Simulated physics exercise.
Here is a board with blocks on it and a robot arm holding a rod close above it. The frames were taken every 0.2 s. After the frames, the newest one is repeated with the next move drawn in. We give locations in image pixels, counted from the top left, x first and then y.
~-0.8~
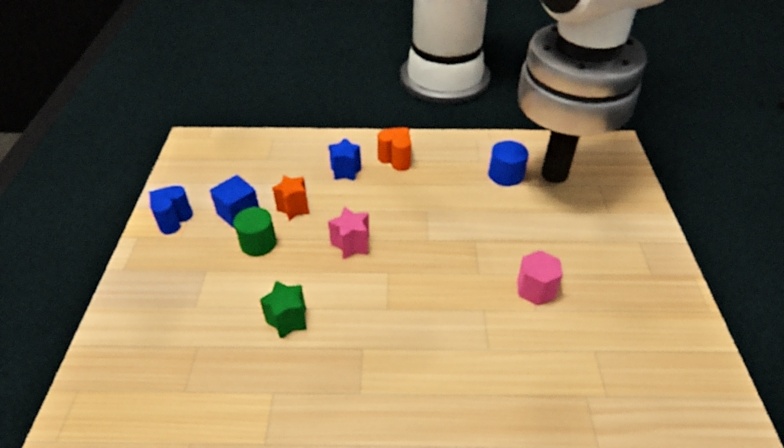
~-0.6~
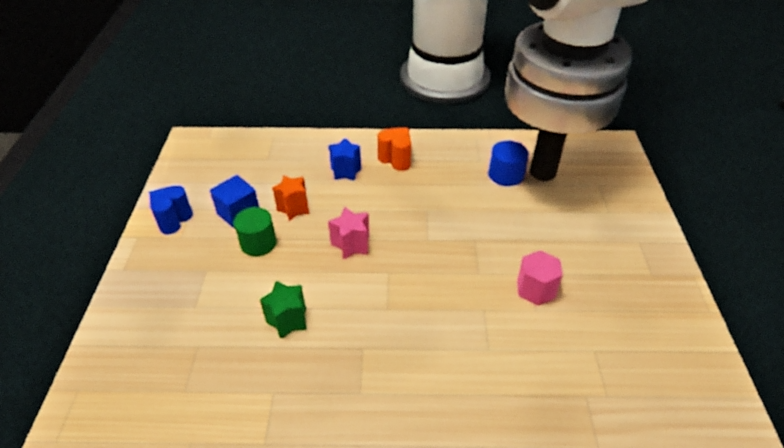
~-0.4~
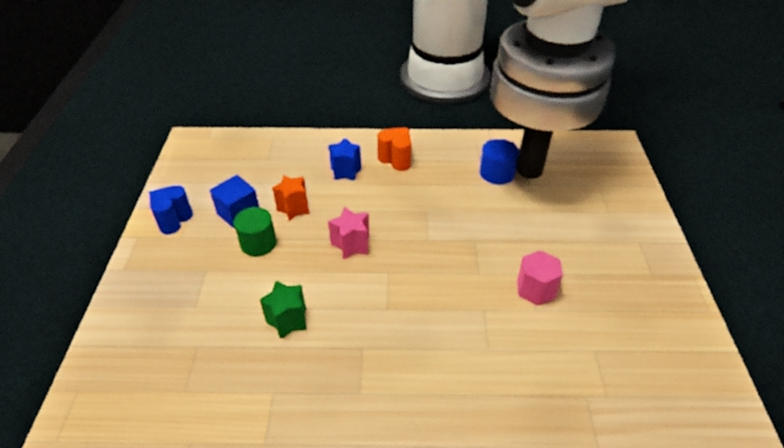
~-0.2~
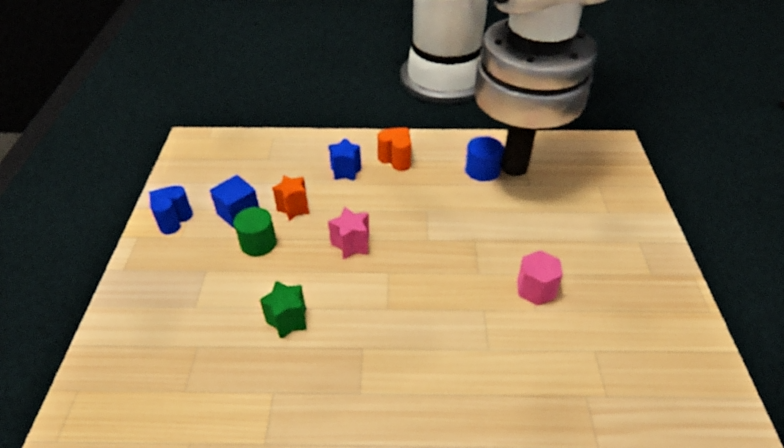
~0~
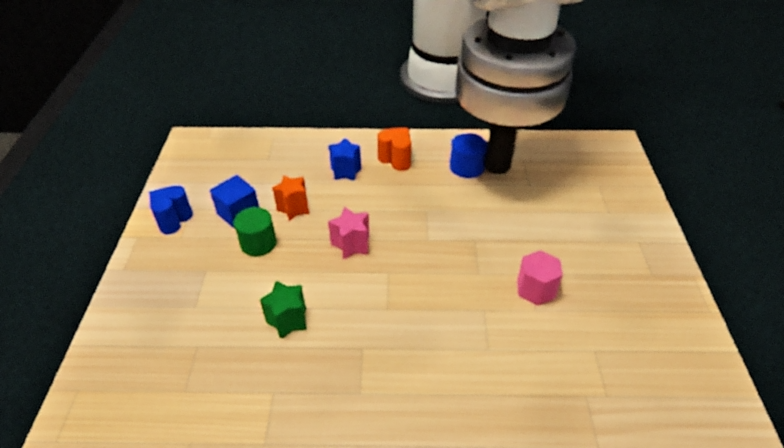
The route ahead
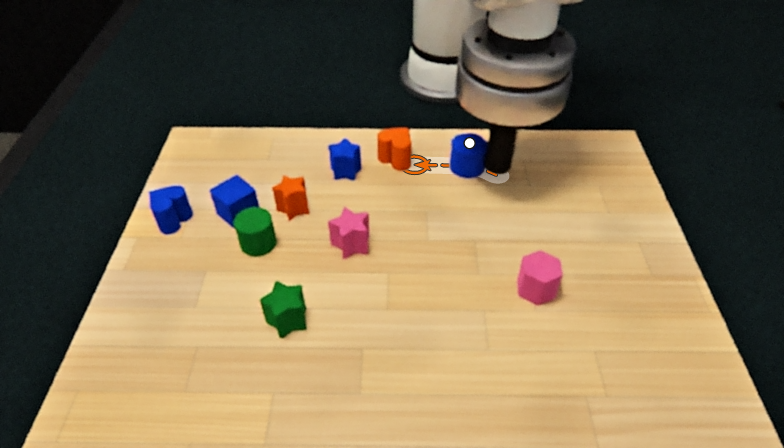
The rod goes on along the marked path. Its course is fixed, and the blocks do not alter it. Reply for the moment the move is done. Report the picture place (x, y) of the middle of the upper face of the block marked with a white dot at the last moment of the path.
When the path ends, it will be at (398, 125).
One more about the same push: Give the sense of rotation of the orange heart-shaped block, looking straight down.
Spin direction: Counter-clockwise.
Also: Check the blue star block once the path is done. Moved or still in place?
It gets no push and keeps its place.
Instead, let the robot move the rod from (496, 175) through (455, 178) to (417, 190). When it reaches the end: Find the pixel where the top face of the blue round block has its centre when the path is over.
I'd guess (436, 138).
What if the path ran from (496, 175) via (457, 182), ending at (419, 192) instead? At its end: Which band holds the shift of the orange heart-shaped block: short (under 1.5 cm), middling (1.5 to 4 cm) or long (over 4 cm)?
It is going to finish within 1.5 cm of where it is now.
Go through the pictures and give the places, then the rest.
The first picture shows rod's lower end (554, 175); blue star block (344, 148); orange heart-shaped block (396, 136); blue round block (510, 151).
The second picture shows rod (543, 173); blocks still.
The third picture shows rod (530, 170); blue round block (501, 149).
The fourth picture shows rod (515, 168); blue round block (486, 146).
The fifth picture shows rod (498, 166); blue star block (344, 148); orange heart-shaped block (396, 136); blue round block (470, 143).
Drawn move, from (496, 175) through (470, 166) and (442, 165) to (414, 165); the dot is on the blue round block.
The first path, step by step. One third of the way, rod (471, 157); blue round block (443, 136).
Two thirds of the way, rod (442, 157); orange heart-shaped block (384, 135), turned 15° anticlockwise; blue round block (416, 131).
At the end, rod (415, 156); blue star block still; orange heart-shaped block (370, 134), turned 25° anticlockwise; blue round block (398, 125).
